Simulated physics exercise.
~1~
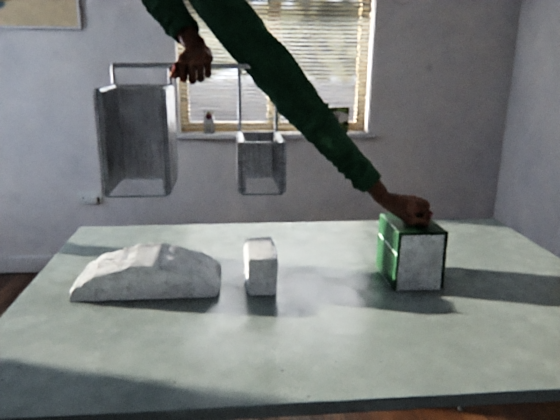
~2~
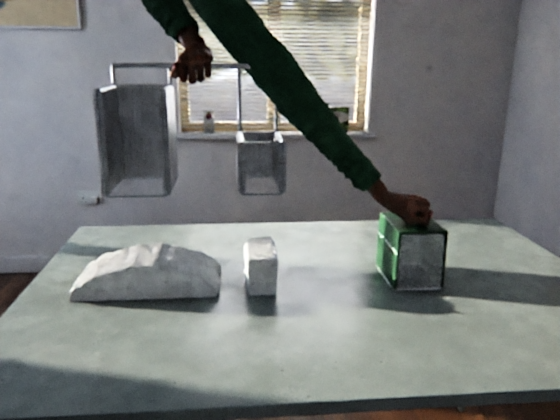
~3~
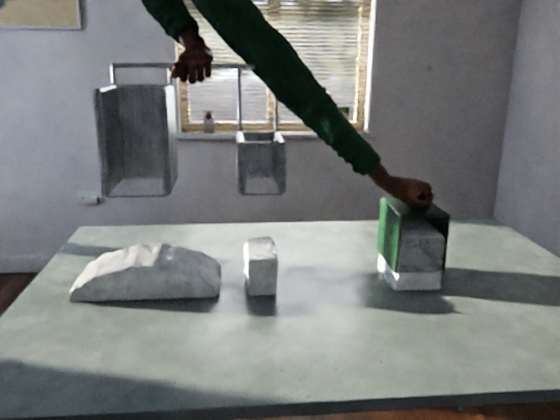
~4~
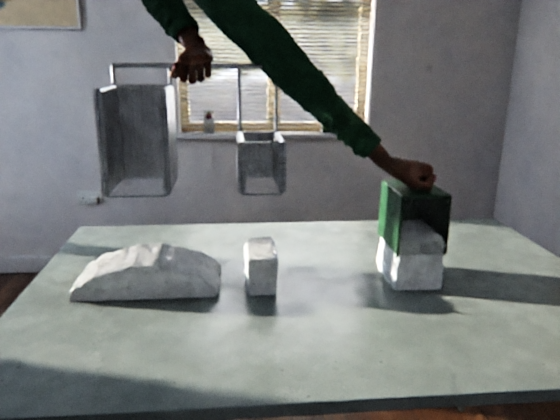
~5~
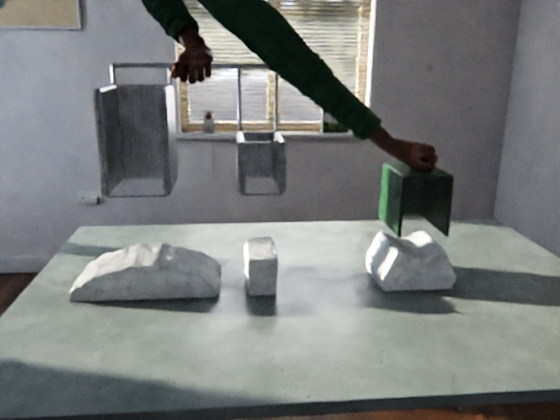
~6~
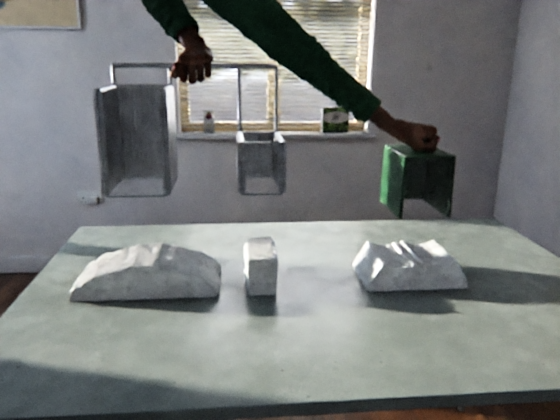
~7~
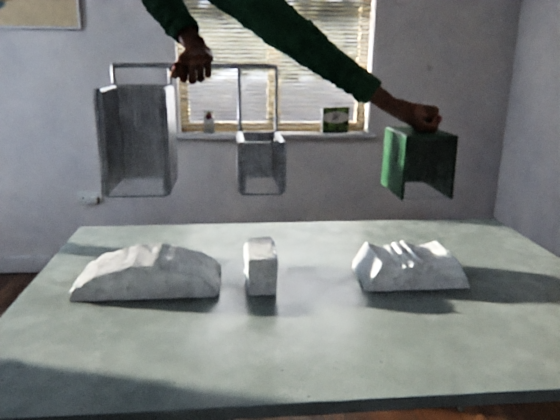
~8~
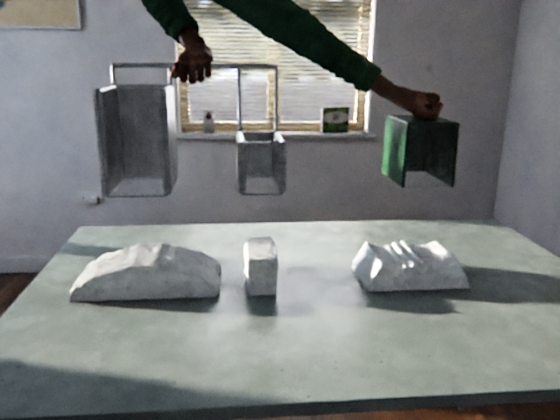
In a grey room with a blind-covered window, a pale table holds a long, rough-topped mound on the left, a small upright block in the middle and a green tin on the right, while two grey containers hang above. A hand at the end of a green sleeve grips the tin and lifts it, uncovering a whitish block of packed snow. As the tin clears it, the block slumps and spreads outward at its base. The tin rises a little further, then hovers above. A low, wide heap with sloping sides and a ridged top remains on the table.
